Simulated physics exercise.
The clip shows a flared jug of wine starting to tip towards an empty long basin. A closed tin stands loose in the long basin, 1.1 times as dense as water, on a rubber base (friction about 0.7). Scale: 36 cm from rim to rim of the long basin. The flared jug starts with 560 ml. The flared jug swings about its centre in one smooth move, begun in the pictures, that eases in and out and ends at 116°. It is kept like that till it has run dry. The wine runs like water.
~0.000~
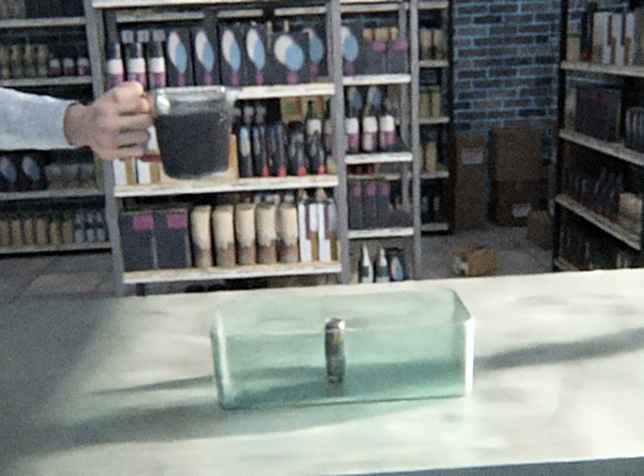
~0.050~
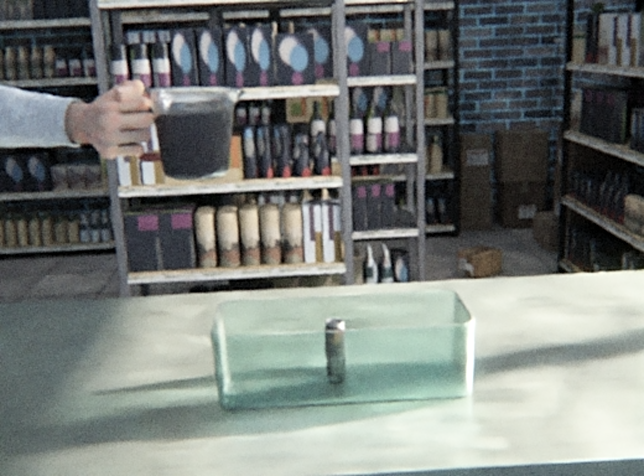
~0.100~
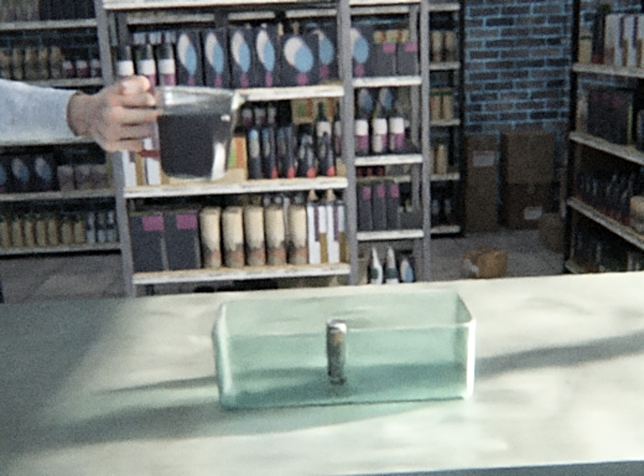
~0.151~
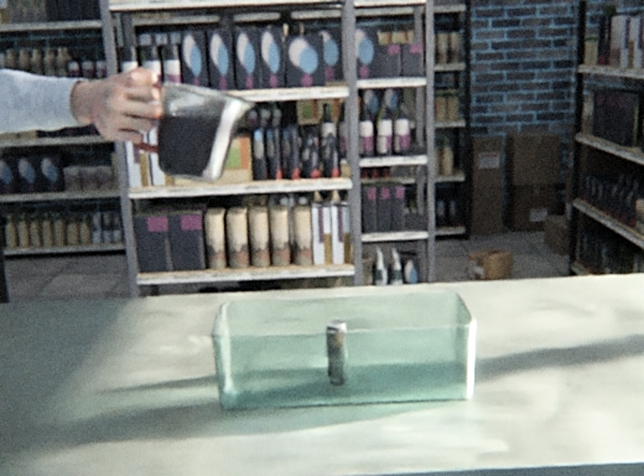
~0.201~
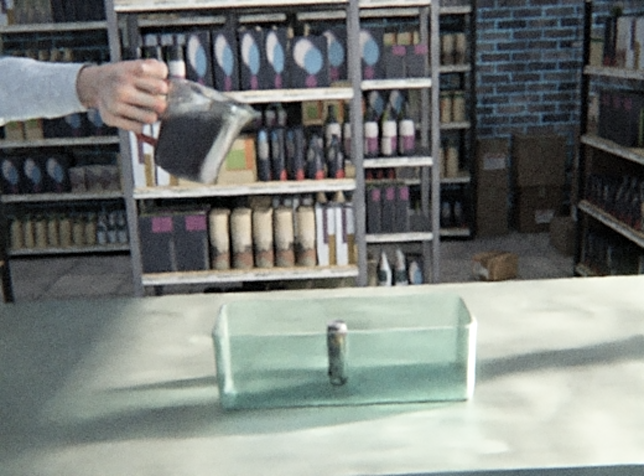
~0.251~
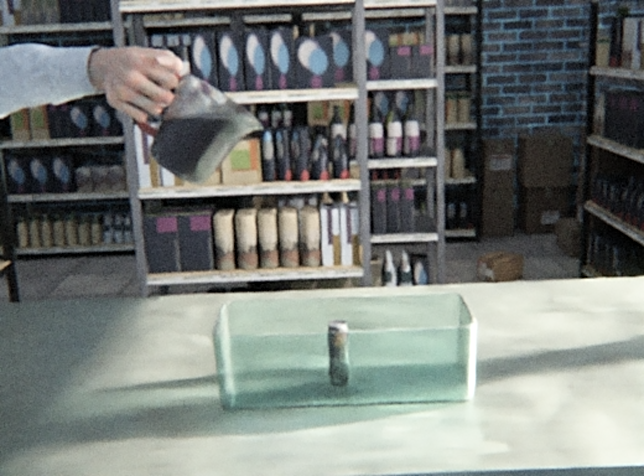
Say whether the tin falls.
It falls.
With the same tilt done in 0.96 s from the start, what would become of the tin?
The tin goes over.
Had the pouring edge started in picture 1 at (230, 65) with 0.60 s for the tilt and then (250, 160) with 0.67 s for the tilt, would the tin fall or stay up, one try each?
First it falls; then it remains upright.
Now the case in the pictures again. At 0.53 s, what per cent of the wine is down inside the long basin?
About 5 per cent.
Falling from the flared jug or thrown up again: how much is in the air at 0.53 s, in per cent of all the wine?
About 48 per cent.
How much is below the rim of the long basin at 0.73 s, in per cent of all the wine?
Some 68 per cent.
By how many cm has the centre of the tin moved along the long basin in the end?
Some 11.0 cm.
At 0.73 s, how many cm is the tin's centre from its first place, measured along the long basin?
About 5 cm.
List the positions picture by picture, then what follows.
The first picture shows tilt 0°; pouring edge (244, 89); surface from (156, 114) to (229, 111); the long basin's rim runs from (215, 320) to (464, 306); the tin's top is at (334, 324).
The second picture shows tilt 2°; pouring edge (246, 90); surface from (157, 114) to (231, 111).
The third picture shows tilt 6°; pouring edge (250, 95); surface from (161, 113) to (233, 112).
The fourth picture shows tilt 14°; pouring edge (256, 104); surface from (164, 115) to (237, 113).
The fifth picture shows tilt 24°; pouring edge (260, 115); surface from (164, 120) to (245, 118).
The sixth picture shows tilt 36°; pouring edge (264, 128); surface from (161, 127) to (254, 122).
Then, 0.53 s in, the tilt is 103° and 46 per cent is still to pour; the tin stands where it began.
Then, 0.73 s in, the tilt is 116° and 4 per cent is still to pour; the tin leans 23°.
Then, 0.94 s in, the tilt is 116° and 0 per cent is still to pour; the tin lies on its side.
Then, 1.17 s in, the tilt is 116° and 0 per cent is still to pour; the tin lies on its side.
Finally, the tin lies on its side.
